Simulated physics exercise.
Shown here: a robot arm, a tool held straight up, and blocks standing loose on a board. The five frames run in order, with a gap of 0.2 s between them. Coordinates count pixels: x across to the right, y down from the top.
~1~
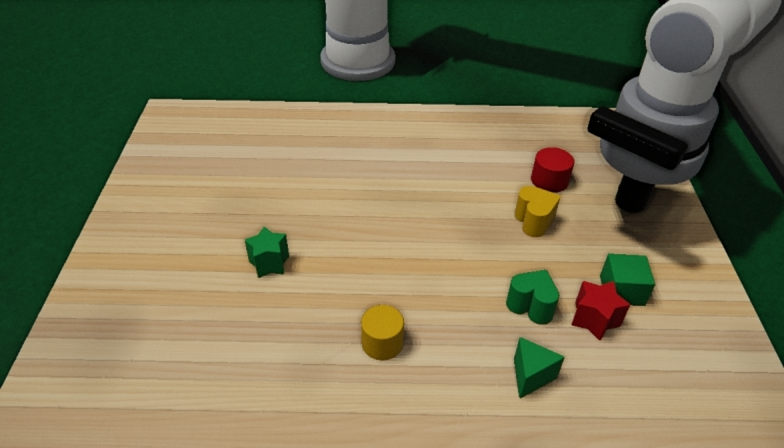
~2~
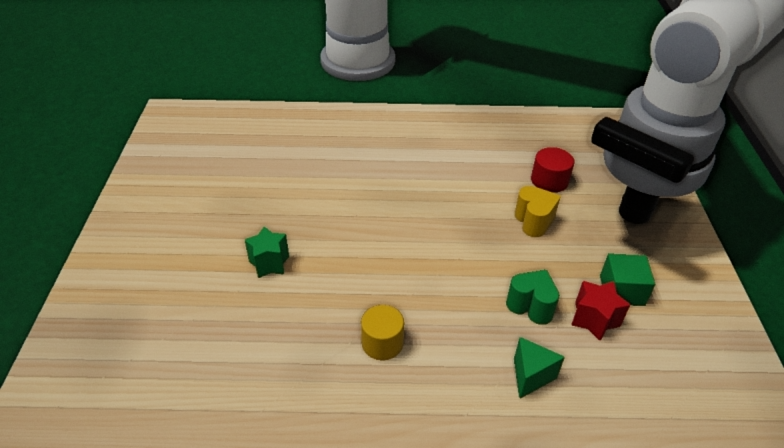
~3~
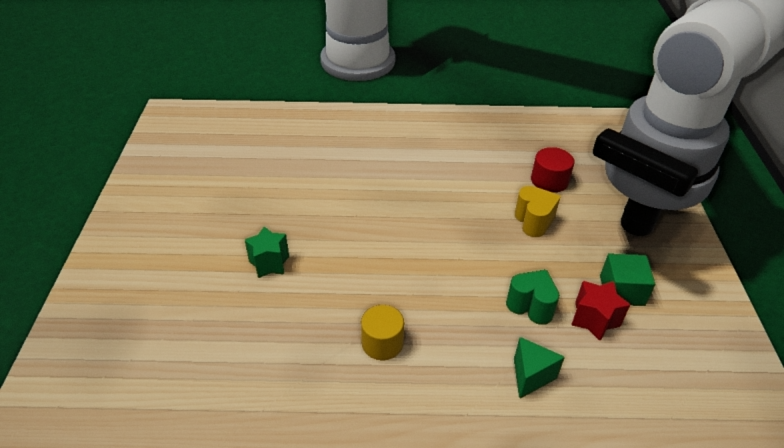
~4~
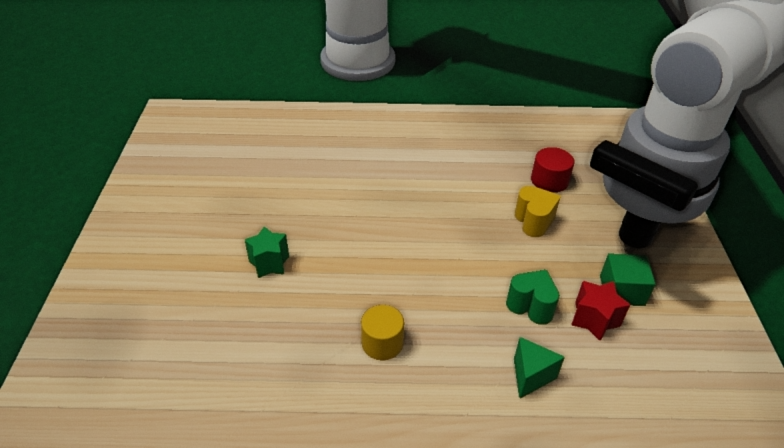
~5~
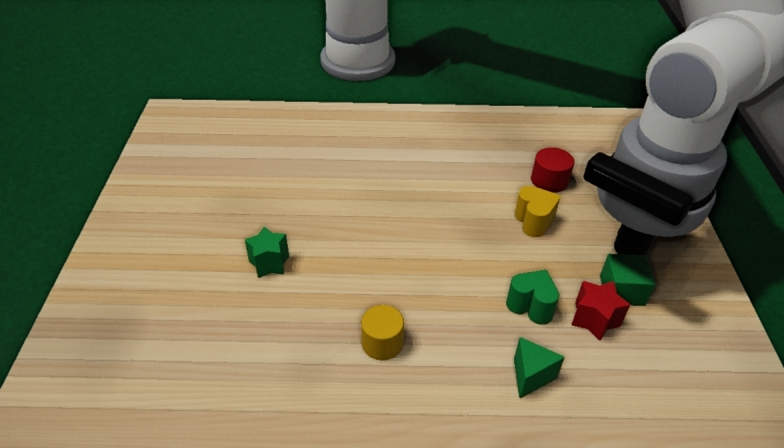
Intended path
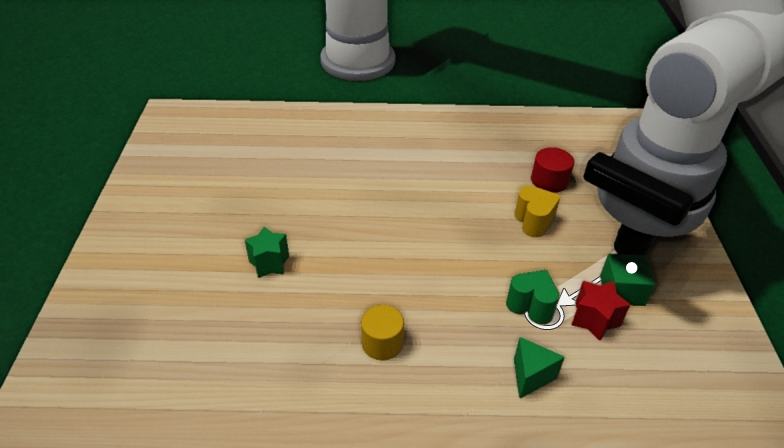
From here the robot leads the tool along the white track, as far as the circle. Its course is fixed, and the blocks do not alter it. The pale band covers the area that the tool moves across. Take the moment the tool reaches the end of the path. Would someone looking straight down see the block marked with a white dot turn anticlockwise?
I believe so.
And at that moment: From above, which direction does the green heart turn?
Clockwise rotation.
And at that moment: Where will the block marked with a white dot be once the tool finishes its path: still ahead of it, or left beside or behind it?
The tool moves past it.
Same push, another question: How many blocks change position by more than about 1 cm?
The answer is three or more blocks, counting only moves over 1 cm.
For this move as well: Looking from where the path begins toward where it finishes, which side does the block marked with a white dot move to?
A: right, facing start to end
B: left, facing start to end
Correct choice: B.
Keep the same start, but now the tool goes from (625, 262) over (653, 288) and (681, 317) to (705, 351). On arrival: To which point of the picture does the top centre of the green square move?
It should be at (639, 284) by then.
The drawn path runs from (625, 262) directly to (544, 313); the dot is on the green square.
The first path, step by step. One third of the way, tool (604, 267); red star (601, 299); green square (633, 283), turned 20° anticlockwise.
Two thirds of the way, tool (576, 285); red star (599, 302), turned 15° anticlockwise; green square (634, 286), turned 30° anticlockwise.
At the end, tool (548, 301); green heart (514, 291), turned 20° clockwise; green triangular piece not moved; red star (594, 306), turned 45° anticlockwise; green square (634, 286), turned 30° anticlockwise.
